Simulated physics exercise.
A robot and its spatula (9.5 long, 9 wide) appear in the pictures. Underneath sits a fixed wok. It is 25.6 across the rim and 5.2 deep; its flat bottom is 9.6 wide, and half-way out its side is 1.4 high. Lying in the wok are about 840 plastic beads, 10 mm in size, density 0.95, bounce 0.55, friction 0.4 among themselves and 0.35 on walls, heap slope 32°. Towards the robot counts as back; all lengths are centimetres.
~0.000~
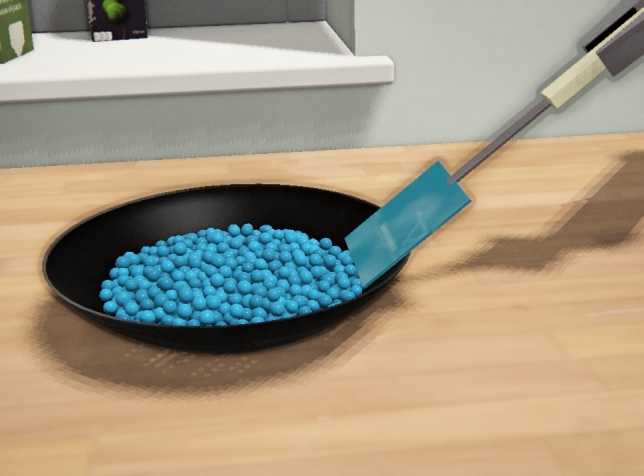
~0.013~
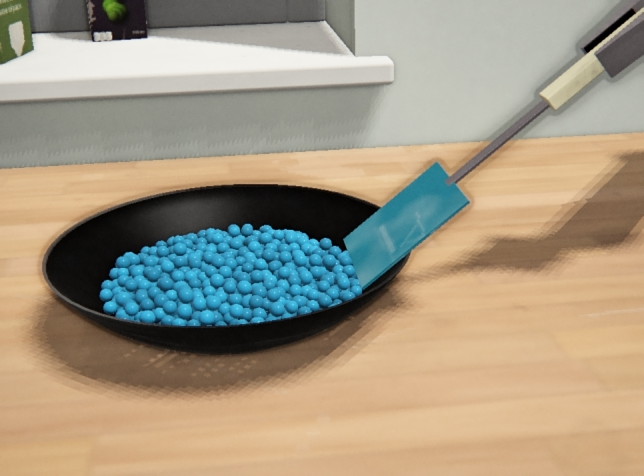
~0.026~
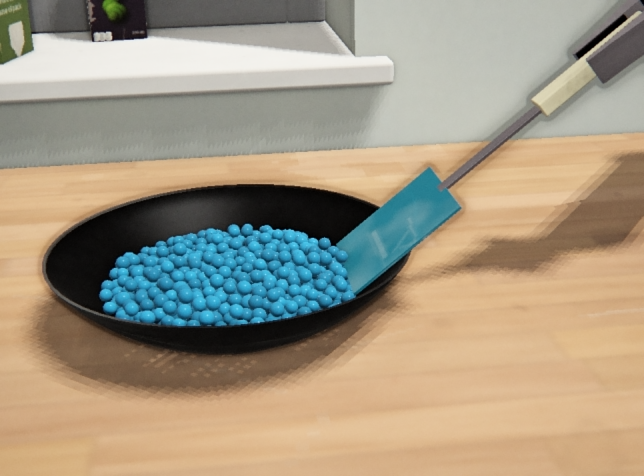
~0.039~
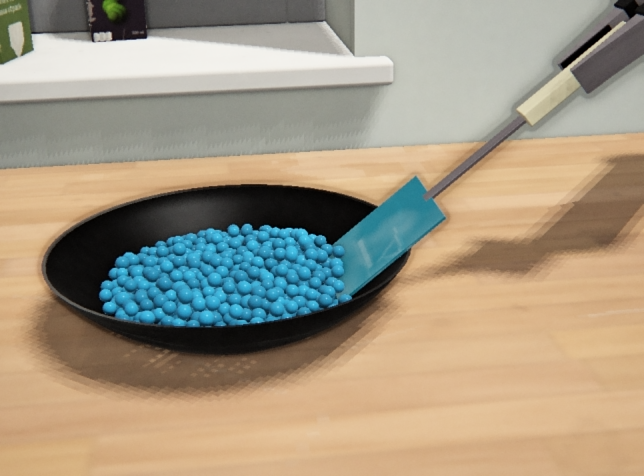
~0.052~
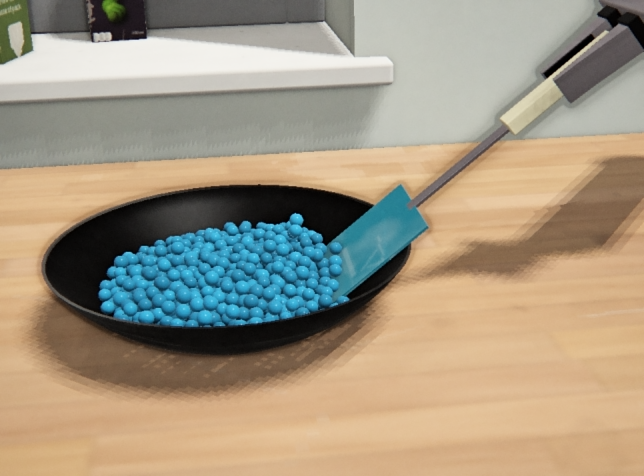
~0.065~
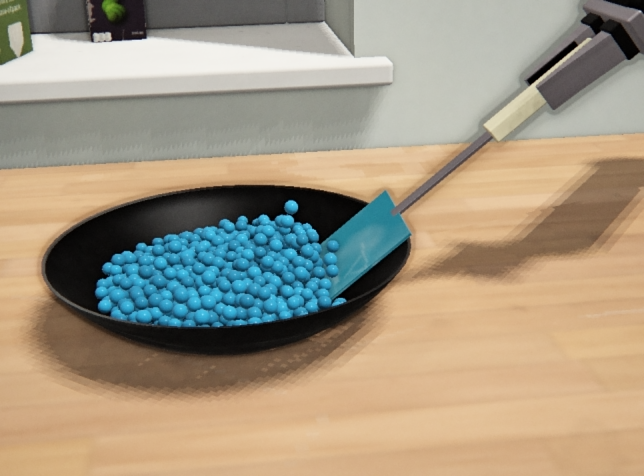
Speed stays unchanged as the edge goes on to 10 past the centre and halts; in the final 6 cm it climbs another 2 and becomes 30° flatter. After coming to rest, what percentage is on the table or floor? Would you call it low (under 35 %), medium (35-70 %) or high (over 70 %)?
I would call it medium.
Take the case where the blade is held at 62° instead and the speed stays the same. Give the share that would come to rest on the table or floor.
I'd put it at about 50 per cent.
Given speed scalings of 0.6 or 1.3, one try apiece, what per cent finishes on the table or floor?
35 and 50 %.
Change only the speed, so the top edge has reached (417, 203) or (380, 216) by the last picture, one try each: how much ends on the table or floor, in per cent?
Try one roughly 35 per cent; try two roughly 50 per cent.
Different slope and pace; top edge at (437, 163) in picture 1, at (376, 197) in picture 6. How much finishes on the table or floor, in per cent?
Off the vessel, on the table or floor: Some 45 percent.
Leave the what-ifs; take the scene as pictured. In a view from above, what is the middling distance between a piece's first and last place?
Somewhere near 9 centimetres, I reckon.
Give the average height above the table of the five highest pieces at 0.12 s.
8 cm.
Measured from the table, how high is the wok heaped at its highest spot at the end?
Roughly 4.5 centimetres.
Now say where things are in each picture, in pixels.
Spatula top edge at (454, 179), sloping 39°; upper third of the load around (240, 268), from x 105 to 360, top at y 230; 840 in the wok, in the first picture.
Spatula top edge at (453, 180), sloping 39°; upper third of the load around (240, 269), from x 105 to 355, top at y 230, in the second picture.
Spatula top edge at (445, 186), sloping 39°; upper third of the load around (240, 269), from x 105 to 350, top at y 230, in the third picture.
Spatula top edge at (430, 195), sloping 39°; upper third of the load around (241, 267), from x 105 to 350, top at y 230, in the fourth picture.
Spatula top edge at (414, 204), sloping 39°; upper third of the load around (241, 266), from x 105 to 345, top at y 220, in the fifth picture.
Spatula top edge at (398, 211), sloping 39°; upper third of the load around (240, 263), from x 100 to 345, top at y 205; 840 in the wok, in the sixth picture.
After 0.12 s, sloping 39°, highest piece 8 above the table; 840 in the wok.
After 0.18 s, sloping 31°, highest piece 7 above the table; 839 in the wok, 1 on the blade or in flight.
After 0.41 s, sloping 9°, highest piece 10 above the table; 453 in the wok, 245 on the table or floor, 142 on the blade or in flight.
After 1.46 s, sloping 9°, highest piece 4 above the table; 451 in the wok, 389 on the table or floor.
At rest, 451 in the wok, 389 on the table or floor. That is 46 % on the table or floor.
